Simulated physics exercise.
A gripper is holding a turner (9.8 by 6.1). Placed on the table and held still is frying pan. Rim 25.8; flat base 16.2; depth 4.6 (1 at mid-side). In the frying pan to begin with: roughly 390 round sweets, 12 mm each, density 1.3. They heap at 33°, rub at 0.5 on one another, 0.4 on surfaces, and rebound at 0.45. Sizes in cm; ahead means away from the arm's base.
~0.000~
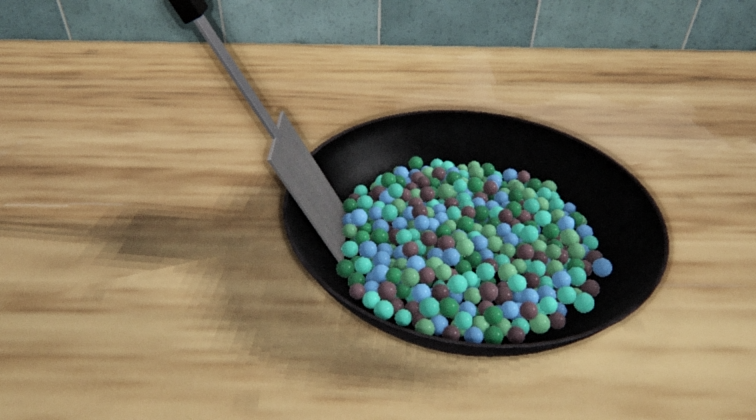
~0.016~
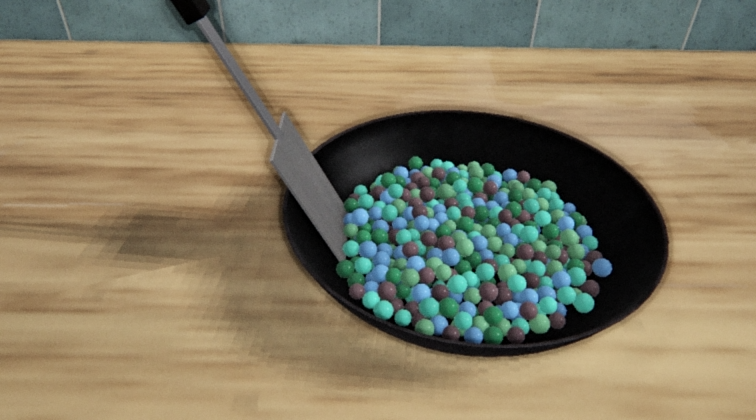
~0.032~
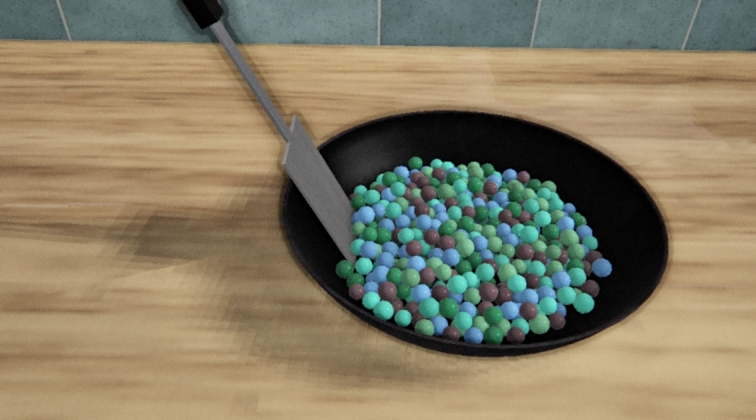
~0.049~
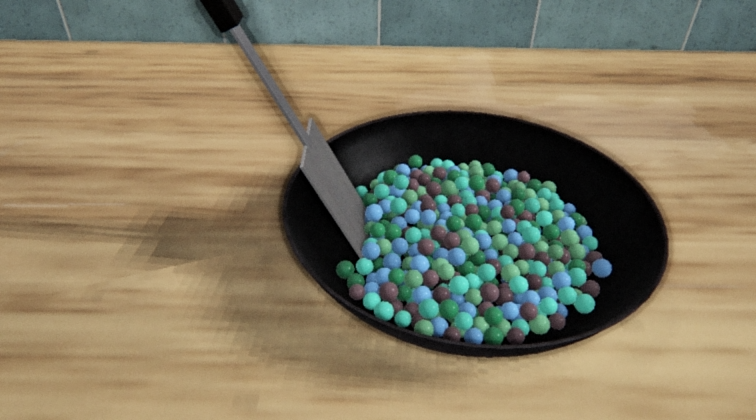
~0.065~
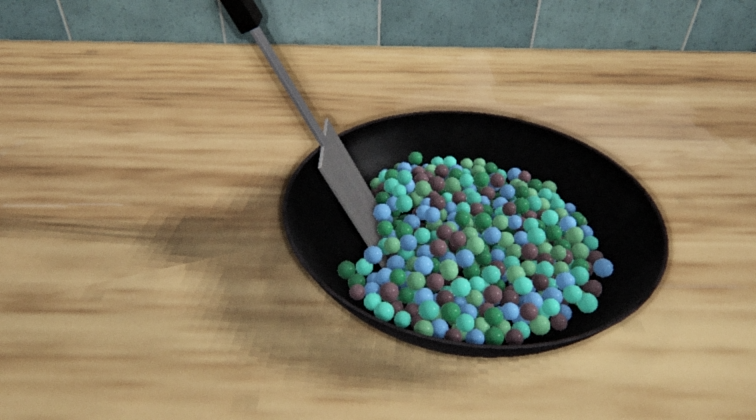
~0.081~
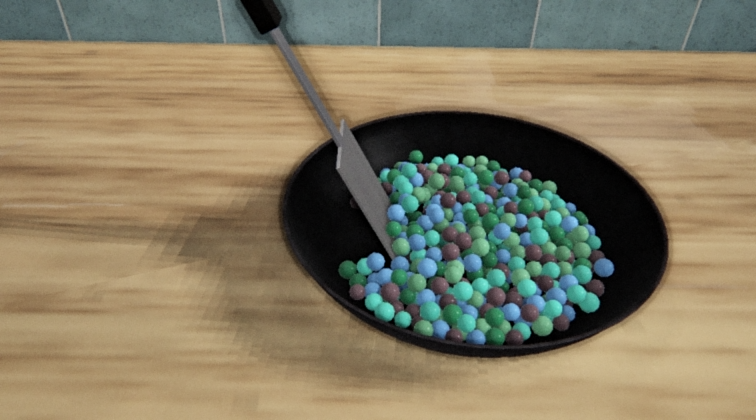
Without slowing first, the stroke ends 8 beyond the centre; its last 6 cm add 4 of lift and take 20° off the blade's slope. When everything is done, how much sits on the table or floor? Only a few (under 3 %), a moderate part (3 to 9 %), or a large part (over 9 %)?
A moderate part.
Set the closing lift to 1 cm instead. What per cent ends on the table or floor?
You'd expect near 5 percent of it there.
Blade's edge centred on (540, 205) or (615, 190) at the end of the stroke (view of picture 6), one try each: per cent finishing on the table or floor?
First try about 0 percent, second about 15 percent.
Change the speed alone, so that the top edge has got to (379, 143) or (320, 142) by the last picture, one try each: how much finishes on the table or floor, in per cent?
Roughly 15 and 0 percent.
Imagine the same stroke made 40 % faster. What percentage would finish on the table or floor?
In that case, close to 10 per cent.
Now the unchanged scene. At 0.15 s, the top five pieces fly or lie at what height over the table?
Estimated height above table: Approx. 4 cm.
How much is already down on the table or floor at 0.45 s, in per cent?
My estimate is roughly 4 %.
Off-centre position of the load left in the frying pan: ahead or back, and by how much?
About 3.5 centimetres ahead.
By 0.15 s, sloping 64°, highest piece 5 above the table; 391 in the frying pan.
By 0.21 s, sloping 56°, highest piece 6 above the table; 391 in the frying pan.
By 0.45 s, sloping 44°, highest piece 5 above the table; 372 in the frying pan, 18 on the table or floor, 1 on the blade or in flight.
By 1.50 s, sloping 44°, highest piece 5 above the table; 372 in the frying pan, 19 on the table or floor.
Final count, 372 in the frying pan, 19 on the table or floor. That is 5 % on the table or floor.
